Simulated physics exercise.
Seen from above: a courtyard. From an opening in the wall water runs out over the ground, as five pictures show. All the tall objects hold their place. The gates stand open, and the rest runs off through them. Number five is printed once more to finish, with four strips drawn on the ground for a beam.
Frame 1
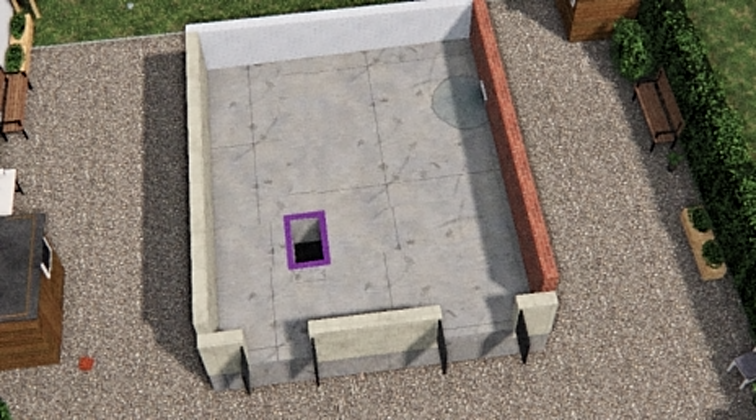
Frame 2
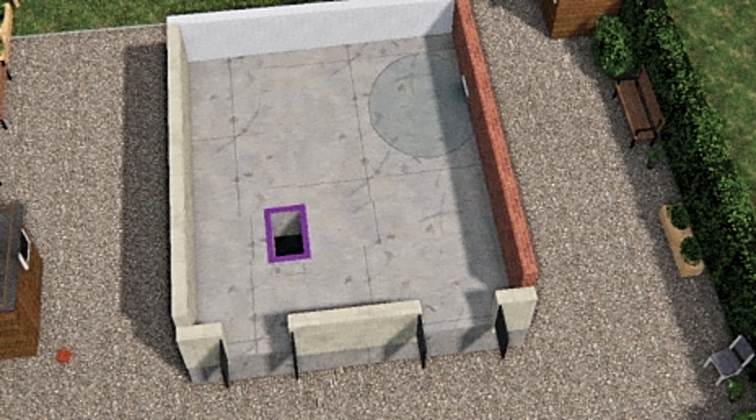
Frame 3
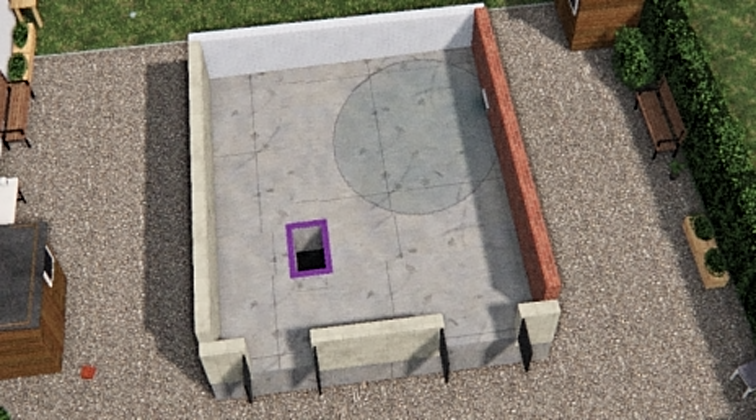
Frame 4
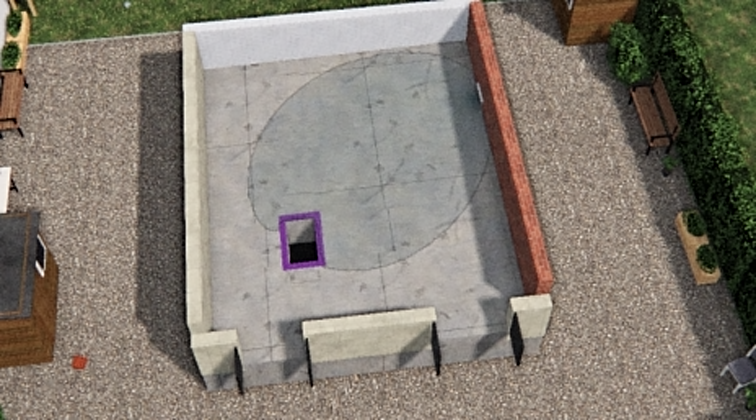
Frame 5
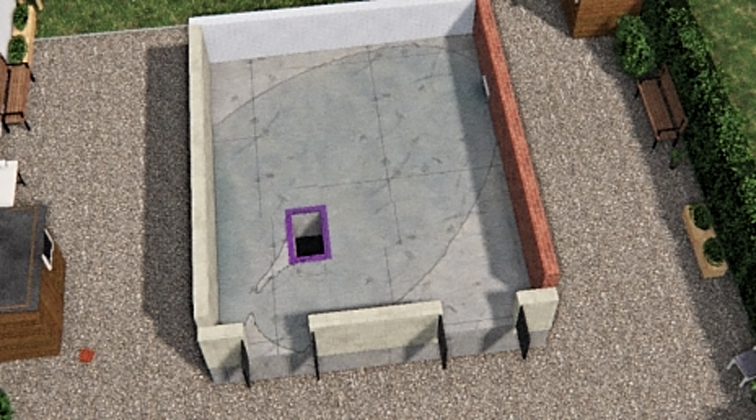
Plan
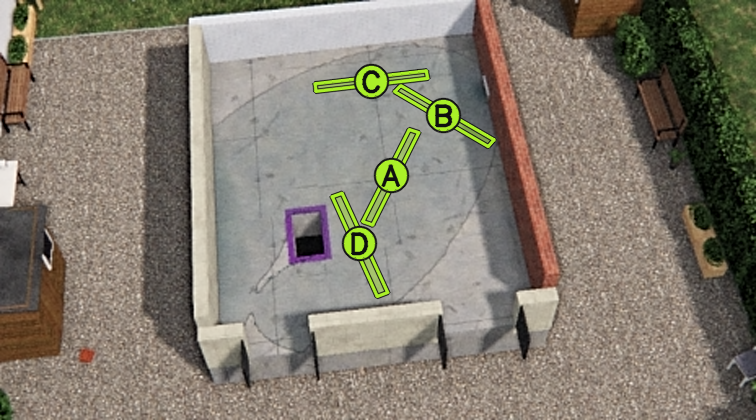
Water spreads as a thin, grey-green sheet from beside the red brick wall at the upper right, across a concrete yard seen from high above. Cream walls stand left and front, the front one broken by two gaps, a white wall runs behind, and gravel, benches and hedge lie outside. The rounded sheet widens down and leftward, reaches the purple-rimmed square opening and passes around it towards the front wall, while the camera shifts slightly.
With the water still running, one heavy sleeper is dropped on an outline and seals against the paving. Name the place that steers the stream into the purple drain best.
C beats the others.
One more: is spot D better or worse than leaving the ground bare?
Worse.
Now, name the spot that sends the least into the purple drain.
Here it is spot B.
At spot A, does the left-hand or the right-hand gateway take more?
The left gate.
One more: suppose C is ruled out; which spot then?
A.
On the marked copy, A from (367, 223) to (413, 131); B from (397, 88) to (491, 143); C from (315, 87) to (426, 74); D from (337, 195) to (382, 294).
With A, about 14 % of the stream runs into the purple drain, about 86 % out by the gates.
With B, about 2 % of the stream runs into the purple drain, about 98 % out by the gates.
With C, about 29 % of the stream runs into the purple drain, about 71 % out by the gates.
With D, about 11 % of the stream runs into the purple drain, about 89 % out by the gates.
